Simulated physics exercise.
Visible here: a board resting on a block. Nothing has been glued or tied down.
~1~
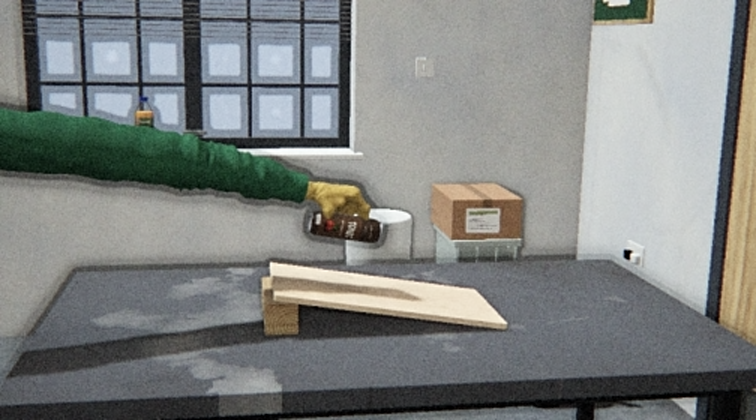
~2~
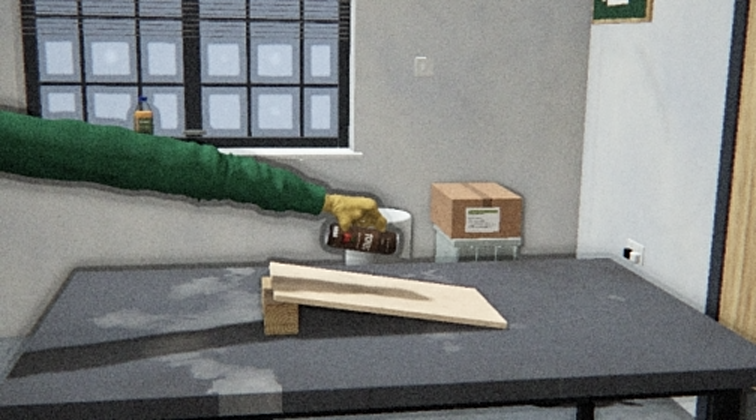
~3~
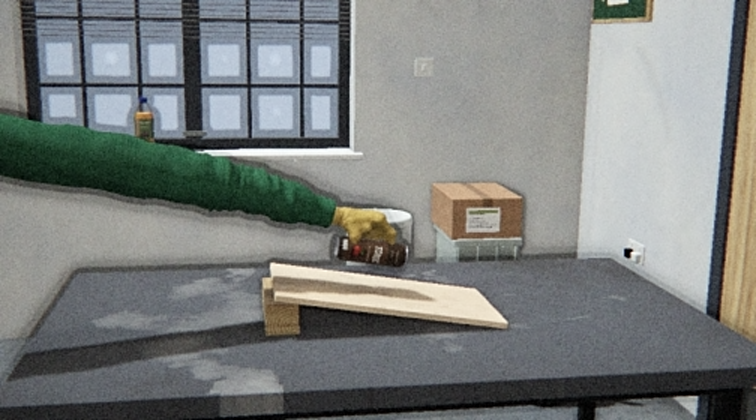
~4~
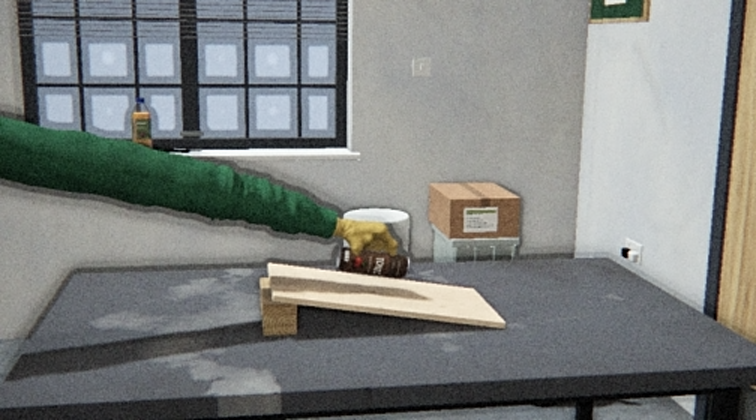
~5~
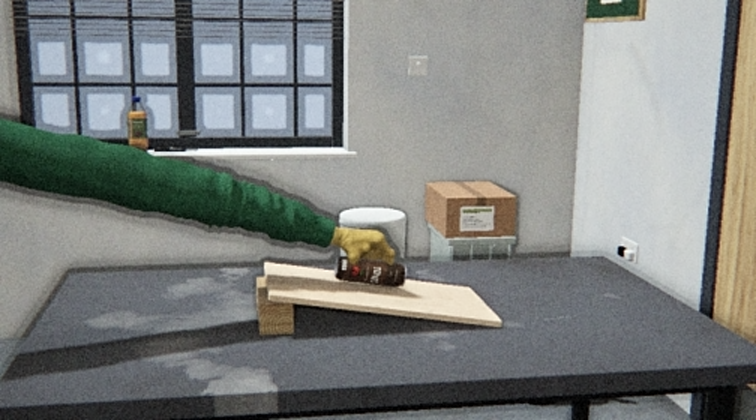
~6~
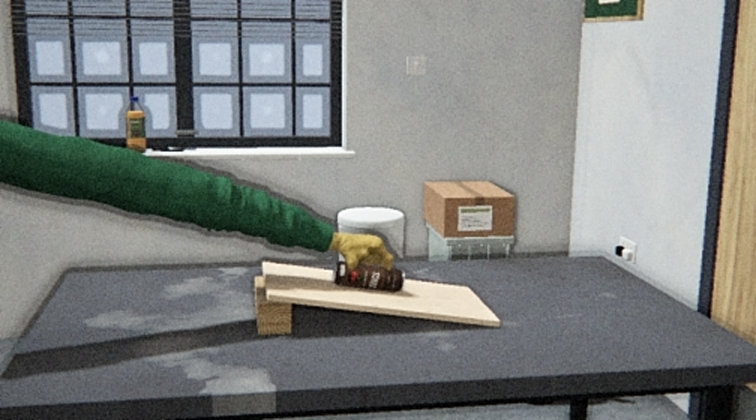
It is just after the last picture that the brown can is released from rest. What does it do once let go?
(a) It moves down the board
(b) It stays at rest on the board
Answer: B.
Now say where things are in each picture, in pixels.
In the first frame, coming down; brown can (345, 227).
In the second frame, coming down; brown can (362, 239).
In the third frame, coming down; brown can (371, 252).
In the fourth frame, coming down; brown can (372, 263).
In the fifth frame, coming down; brown can (370, 272).
In the sixth frame, in place under the hand; brown can (368, 277).
Then, 0.20 s later than the last frame, all is still.
Then, 0.50 s later than the last frame, brown can resting near (368, 277).
When it is over, it is as before. End places, in pixels of the last picture, brown can near (368, 277). The brown can stays where it is put.
